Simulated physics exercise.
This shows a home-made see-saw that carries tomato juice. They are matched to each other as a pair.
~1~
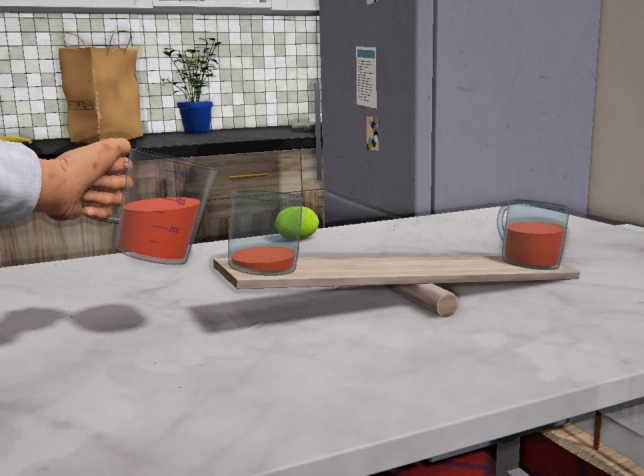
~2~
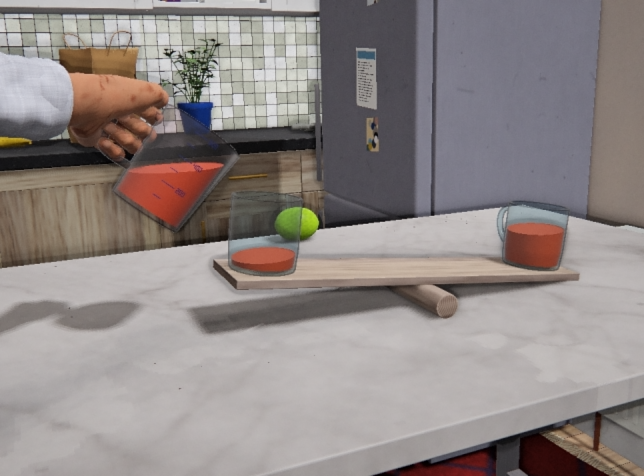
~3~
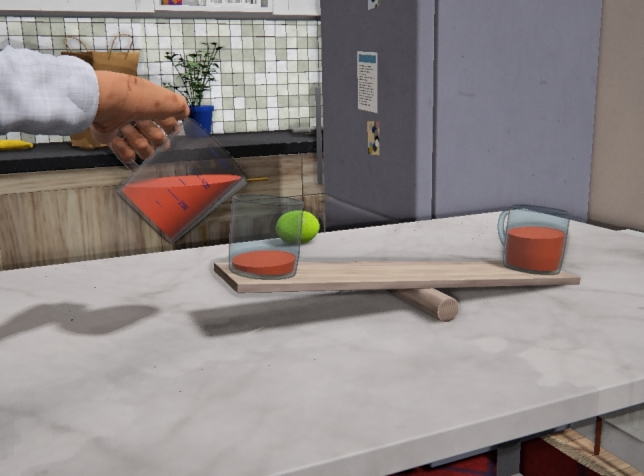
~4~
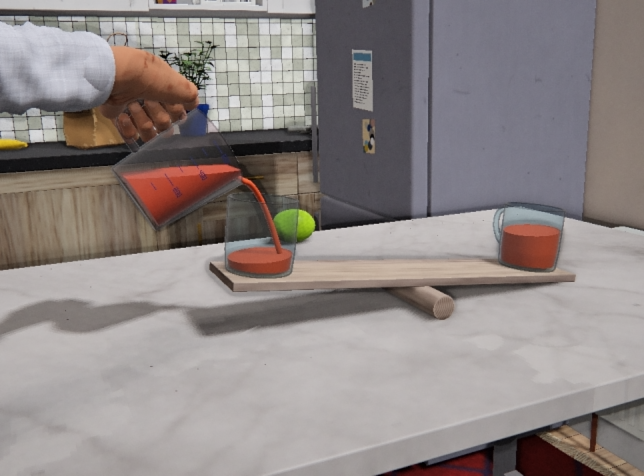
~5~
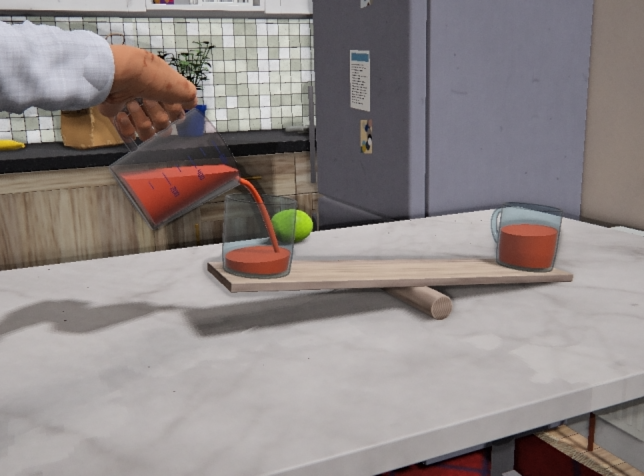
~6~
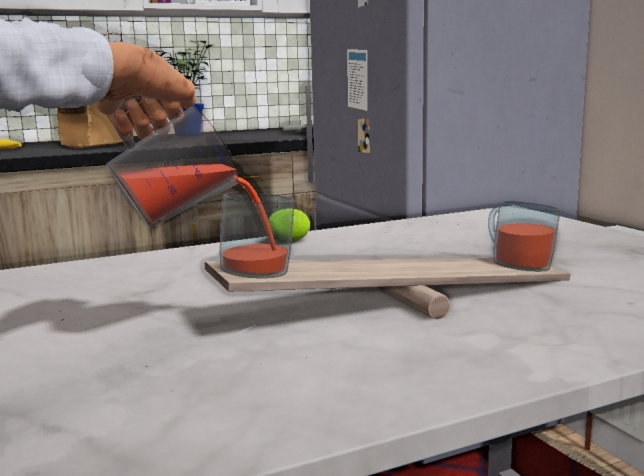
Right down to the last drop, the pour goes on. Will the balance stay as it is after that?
No, it tips.
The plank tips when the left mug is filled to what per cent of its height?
About 55 per cent, I think.
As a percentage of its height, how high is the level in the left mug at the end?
75%, roughly.
A moment on, the left mug is about half full; the plank leans as before.
Further on, the left mug is about two thirds full; the plank has swung over, and that end is down.
When it is over, the left mug is about three quarters full; the plank has swung over, and that end is down.
